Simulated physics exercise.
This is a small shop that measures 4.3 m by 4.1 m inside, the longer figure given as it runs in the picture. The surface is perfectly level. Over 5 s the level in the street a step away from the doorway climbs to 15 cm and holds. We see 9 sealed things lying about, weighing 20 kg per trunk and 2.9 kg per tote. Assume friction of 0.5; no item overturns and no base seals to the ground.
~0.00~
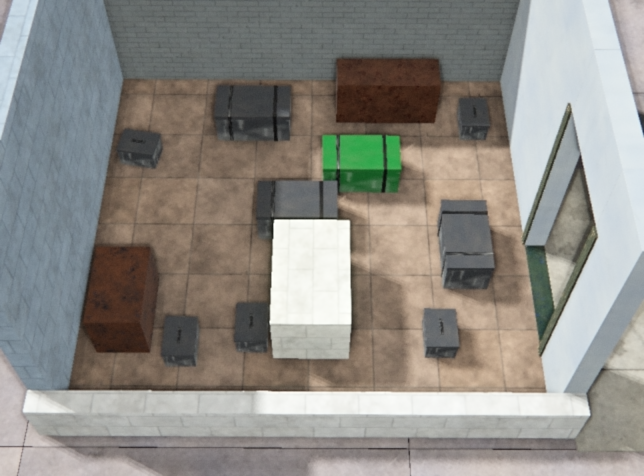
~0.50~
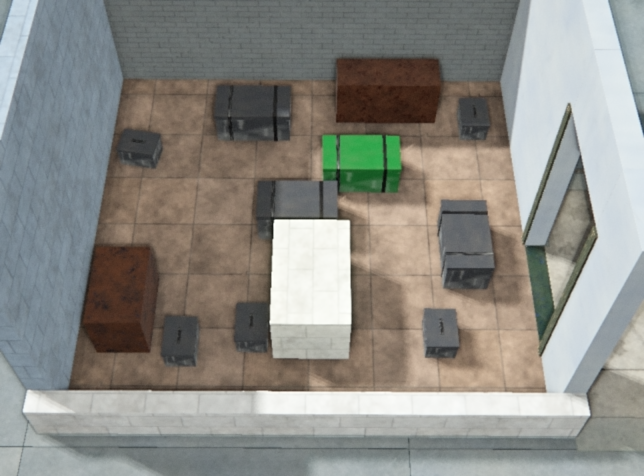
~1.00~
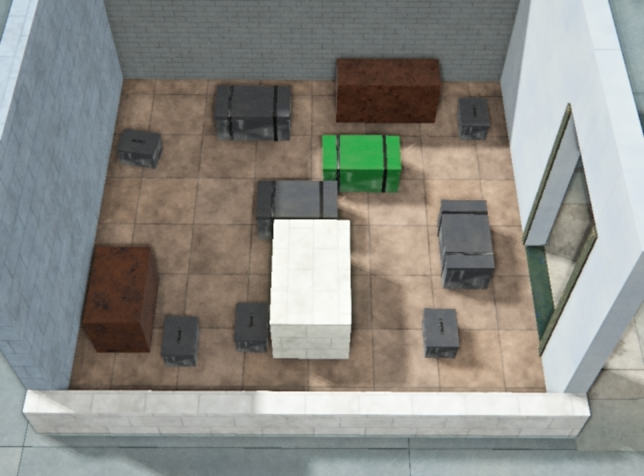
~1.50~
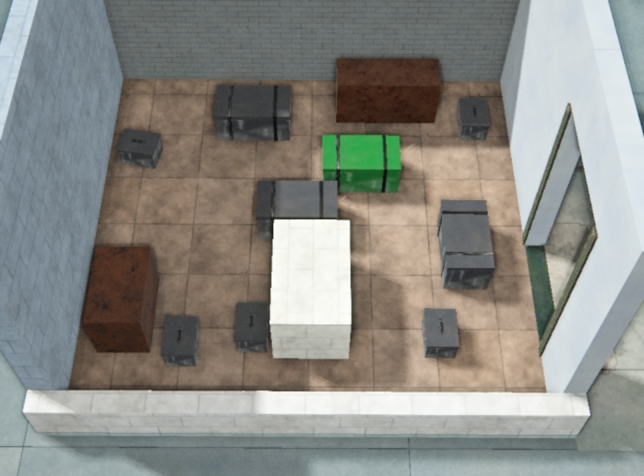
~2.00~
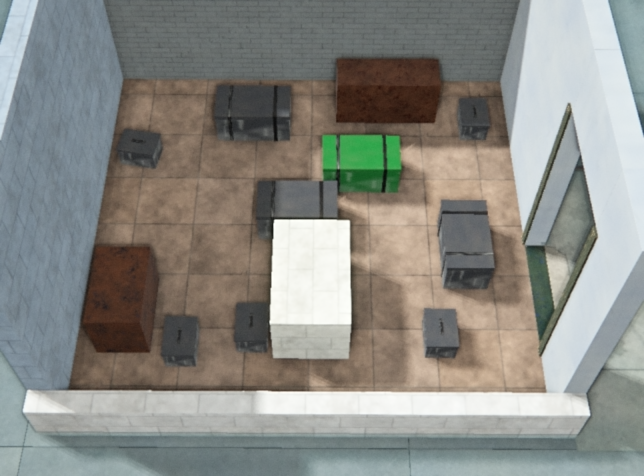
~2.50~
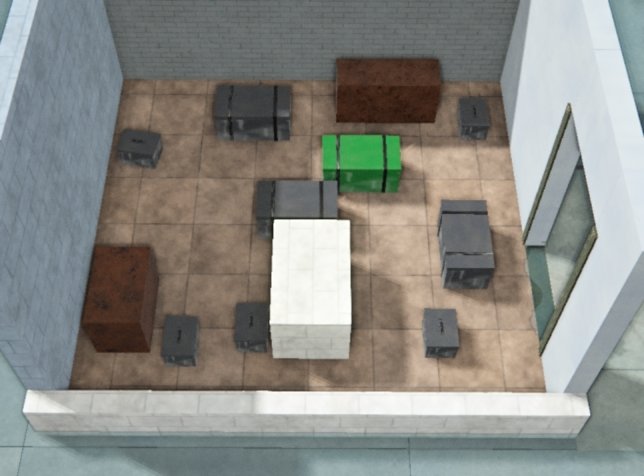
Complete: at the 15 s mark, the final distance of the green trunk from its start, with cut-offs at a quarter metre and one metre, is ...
From a quarter metre to one metre.
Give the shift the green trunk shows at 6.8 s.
0 cm or so by then.
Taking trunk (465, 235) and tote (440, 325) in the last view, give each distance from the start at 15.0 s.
The first is 120 cm from its start, the second 300 cm.
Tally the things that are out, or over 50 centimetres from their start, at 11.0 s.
By then the count is 4.
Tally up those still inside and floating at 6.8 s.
At that time the total is 0.
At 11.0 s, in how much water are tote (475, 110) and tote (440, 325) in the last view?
About 7 and 7 cm.
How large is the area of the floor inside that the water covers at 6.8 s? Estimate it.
Roughly 7.0 m2.
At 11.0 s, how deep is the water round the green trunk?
Depth: About 4 cm.
After 3.5 s the green trunk is near (362, 152), 0.0 m from its start, aground; 0 afloat.
After 6.8 s the green trunk is near (362, 152), 0.0 m from its start, aground; 0 afloat.
After 11.0 s the green trunk is near (356, 130), 0.3 m from its start, aground; 3 afloat.
After 15.0 s the green trunk is near (332, 112), 0.6 m from its start, afloat; 7 afloat.
